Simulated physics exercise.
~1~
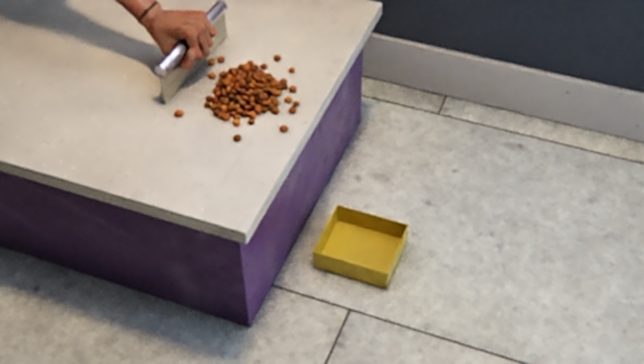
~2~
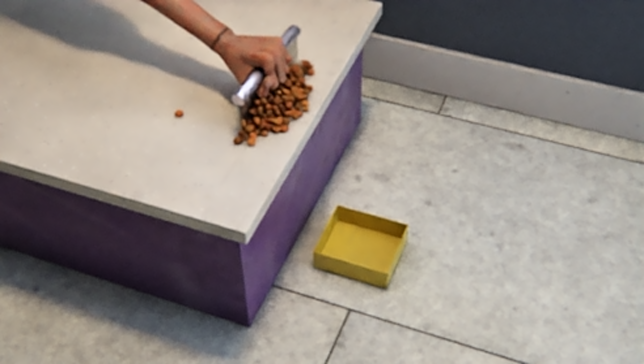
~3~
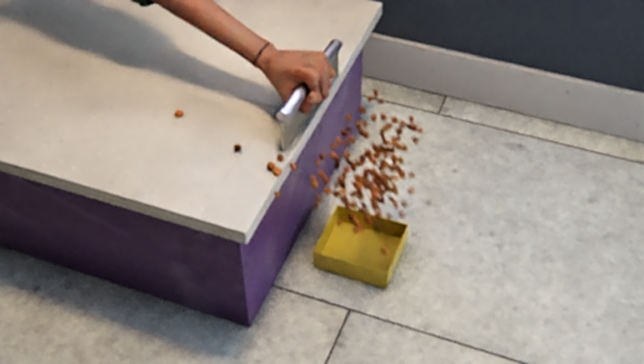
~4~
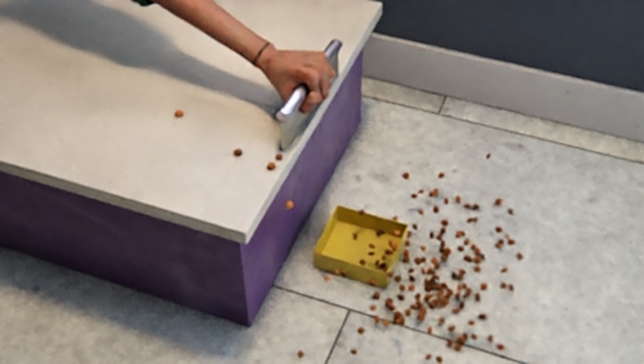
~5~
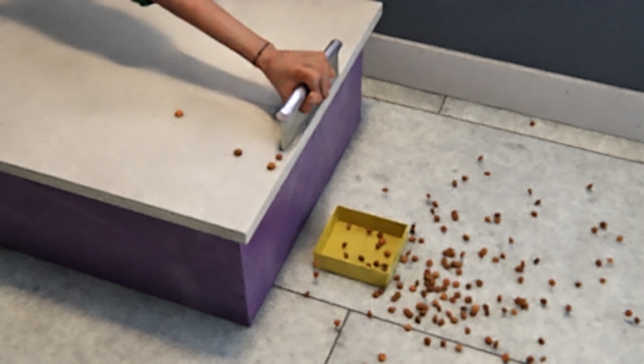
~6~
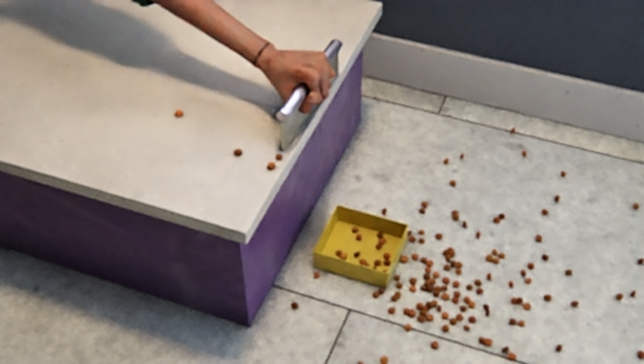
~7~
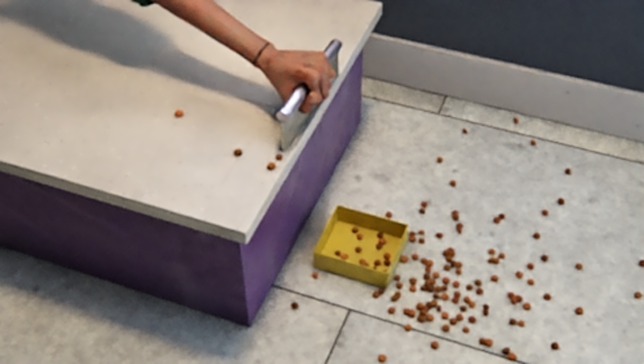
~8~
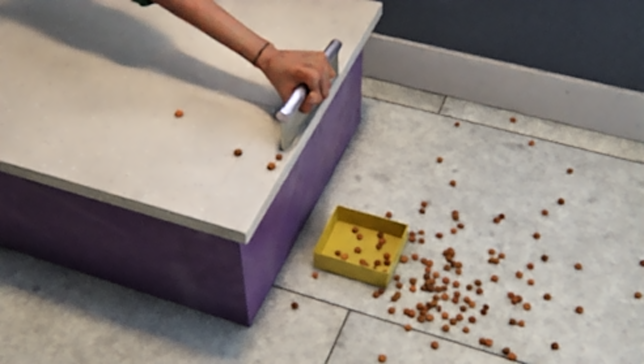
A pile of brown kibble was swept off a pale tabletop by a hand pushing a scraper, which stopped at the edge. Most pieces overshot the yellow tin below and scattered across the floor, with some in the tin and a few left on top.
